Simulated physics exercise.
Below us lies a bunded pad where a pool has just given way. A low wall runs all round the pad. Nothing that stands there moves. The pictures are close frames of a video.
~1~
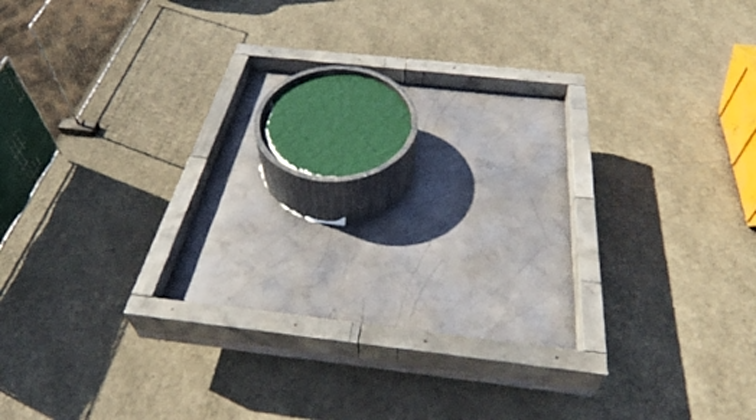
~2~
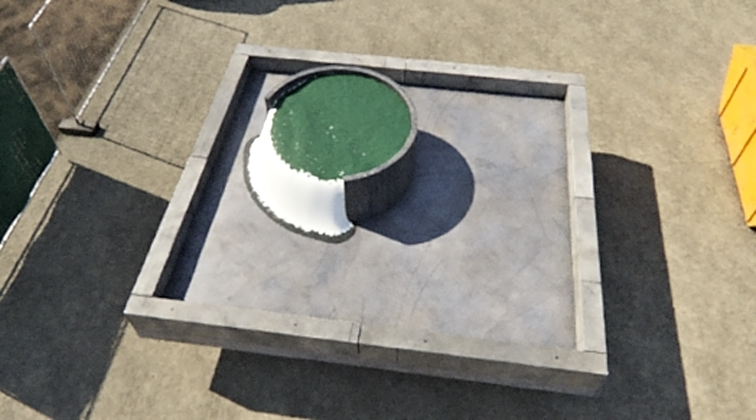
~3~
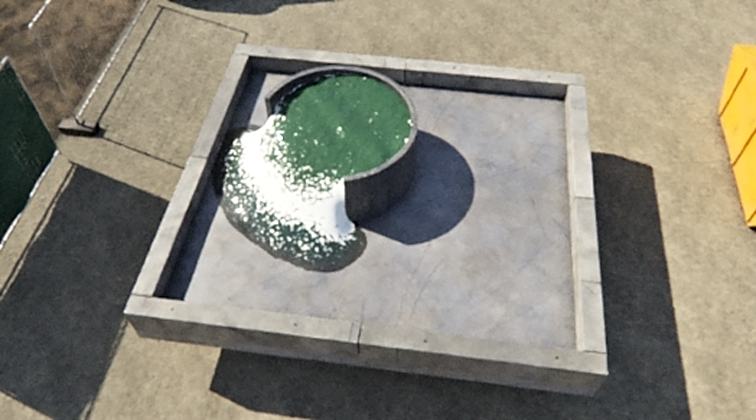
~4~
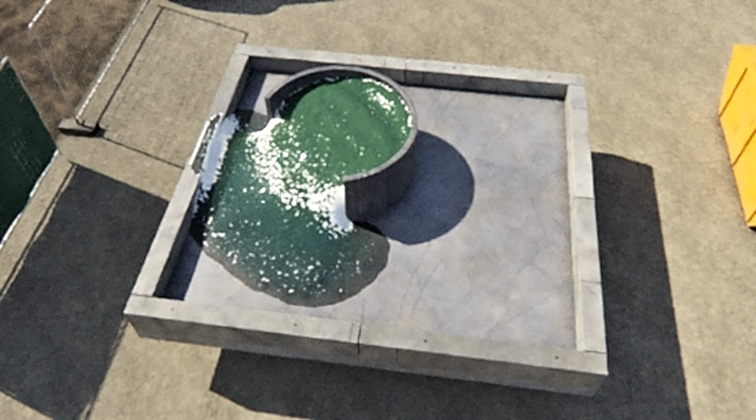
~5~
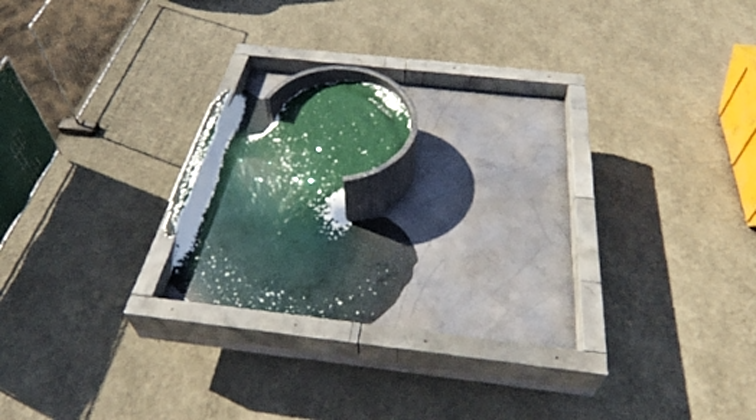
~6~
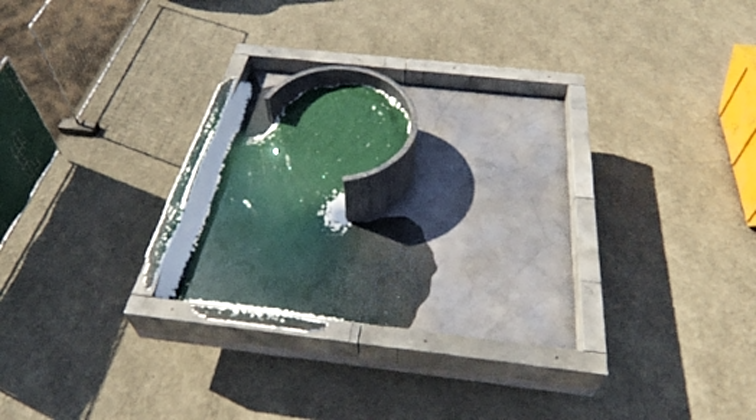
A round, grey-walled pool of green water stands toward the upper left of a low-walled concrete pad, seen from above at a steady angle. Sandy ground surrounds the pad, with a dark green panel at left and a yellow object at right. The pool's lower-left side opens and white, foaming water bursts out, turns green, spreads to the left wall, splashes along it, then reaches the near wall.
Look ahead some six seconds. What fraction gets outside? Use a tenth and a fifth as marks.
It loses a tenth to a fifth.
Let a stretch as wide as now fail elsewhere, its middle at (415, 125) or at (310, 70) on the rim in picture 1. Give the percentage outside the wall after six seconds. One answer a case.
About 6 and 20 per cent.
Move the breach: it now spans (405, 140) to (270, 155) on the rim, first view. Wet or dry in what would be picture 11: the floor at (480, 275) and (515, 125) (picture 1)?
As listed: Awash, clear.
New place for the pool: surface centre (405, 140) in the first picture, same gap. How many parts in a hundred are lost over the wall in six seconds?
Some 10 per cent.
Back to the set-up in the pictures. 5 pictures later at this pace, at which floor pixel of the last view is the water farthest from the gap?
Around (527, 354).
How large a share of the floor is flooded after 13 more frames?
Roughly 65 per cent.
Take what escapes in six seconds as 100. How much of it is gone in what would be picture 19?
Roughly 90 per cent.
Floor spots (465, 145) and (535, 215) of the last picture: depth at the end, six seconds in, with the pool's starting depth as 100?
About 18 and 14 per cent.
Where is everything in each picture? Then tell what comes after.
Still water in the pool at (336, 124), in the first picture.
The front is at (345, 234), out from the gap at (276, 184), in the second picture.
Water pours out at (277, 186) and has run to (351, 255), in the third picture.
The front is at (349, 289), out from the gap at (277, 188), in the fourth picture.
Water pours out at (277, 188) and has run to a hidden place, in the fifth picture.
The front is at a hidden place, out from the gap at (277, 188), in the sixth picture.
A moment on, water covers 35 % of the floor; the low wall has let 2 % over.
Next, water covers 35 % of the floor; the low wall has let 5 % over.
Then, water covers 60 % of the floor; the low wall has let 16 % over.
Later, water covers 80 % of the floor; the low wall has let 17 % over.
In the end, water covers 85 % of the floor; the low wall has let 17 % over.
